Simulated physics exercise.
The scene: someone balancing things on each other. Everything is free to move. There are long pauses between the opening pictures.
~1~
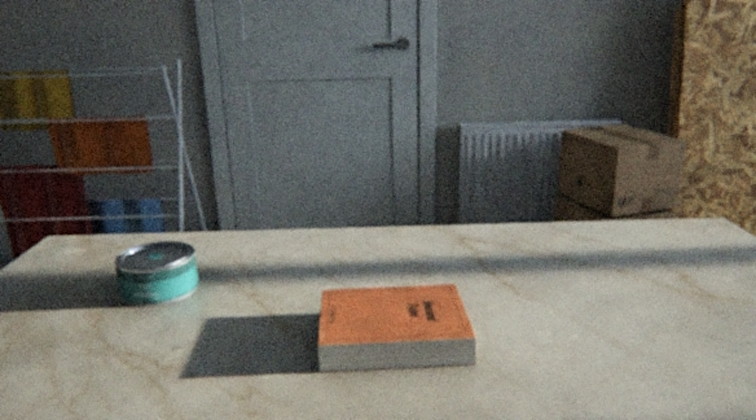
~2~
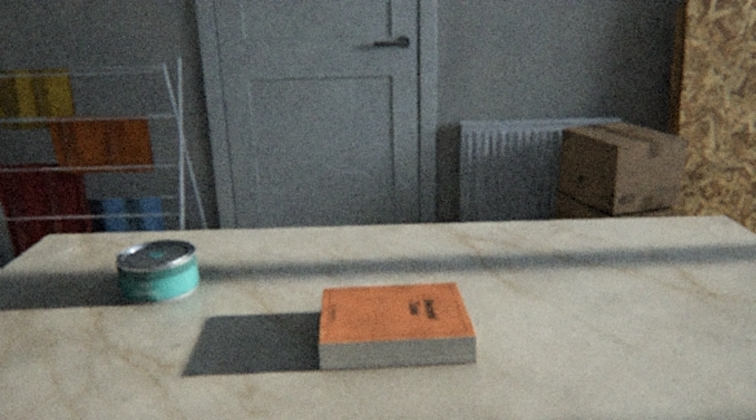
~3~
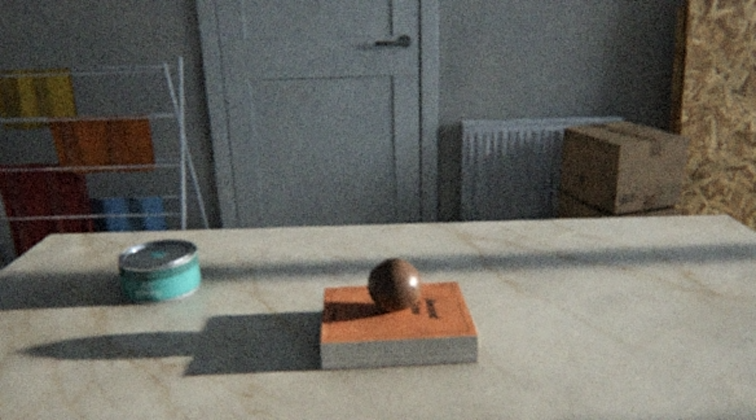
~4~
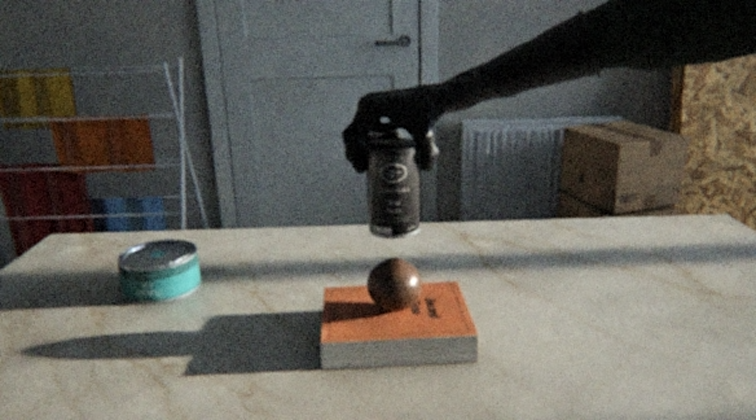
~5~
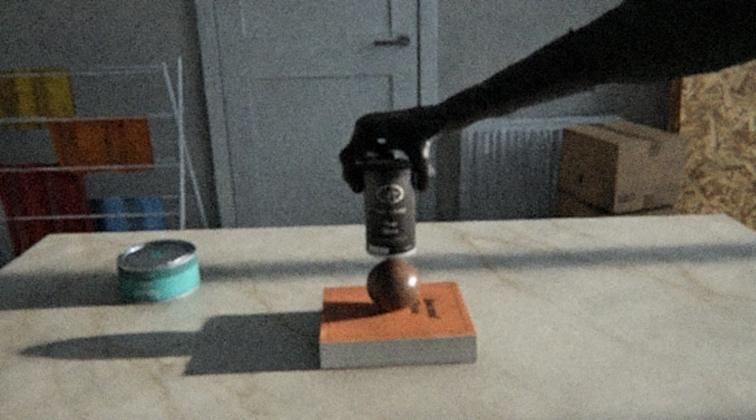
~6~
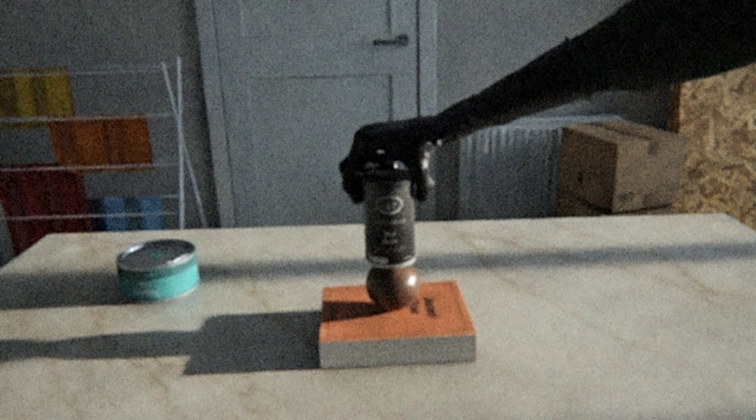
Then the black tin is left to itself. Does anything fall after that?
Here the pile comes apart.
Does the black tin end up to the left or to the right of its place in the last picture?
It goes to the left.
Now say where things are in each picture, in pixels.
In the first picture, the last thing is not in view yet; orange book (393, 324).
In the second picture, the last thing is not in view yet.
In the third picture, the last thing is not in view yet; turquoise tub (160, 270).
The fourth picture shows still above its spot; black tin (393, 188); orange book (395, 322).
The fifth picture shows still above its spot; black tin (390, 208); brown onion (394, 284).
The sixth picture shows set down, still held; black tin (389, 218); turquoise tub (158, 270).
Then, 0.50 s past the last view, black tin rocked 36° from its first pose near (356, 228).
Then, 0.60 s past the last view, black tin now fallen.
Then, 0.70 s past the last view, things are still on the move.
Then, 0.80 s past the last view, as before.
Finally, fallen, black tin; the other 3 still in place. Final places as the last picture's camera would see them, black tin near (232, 316). The pile gives way.
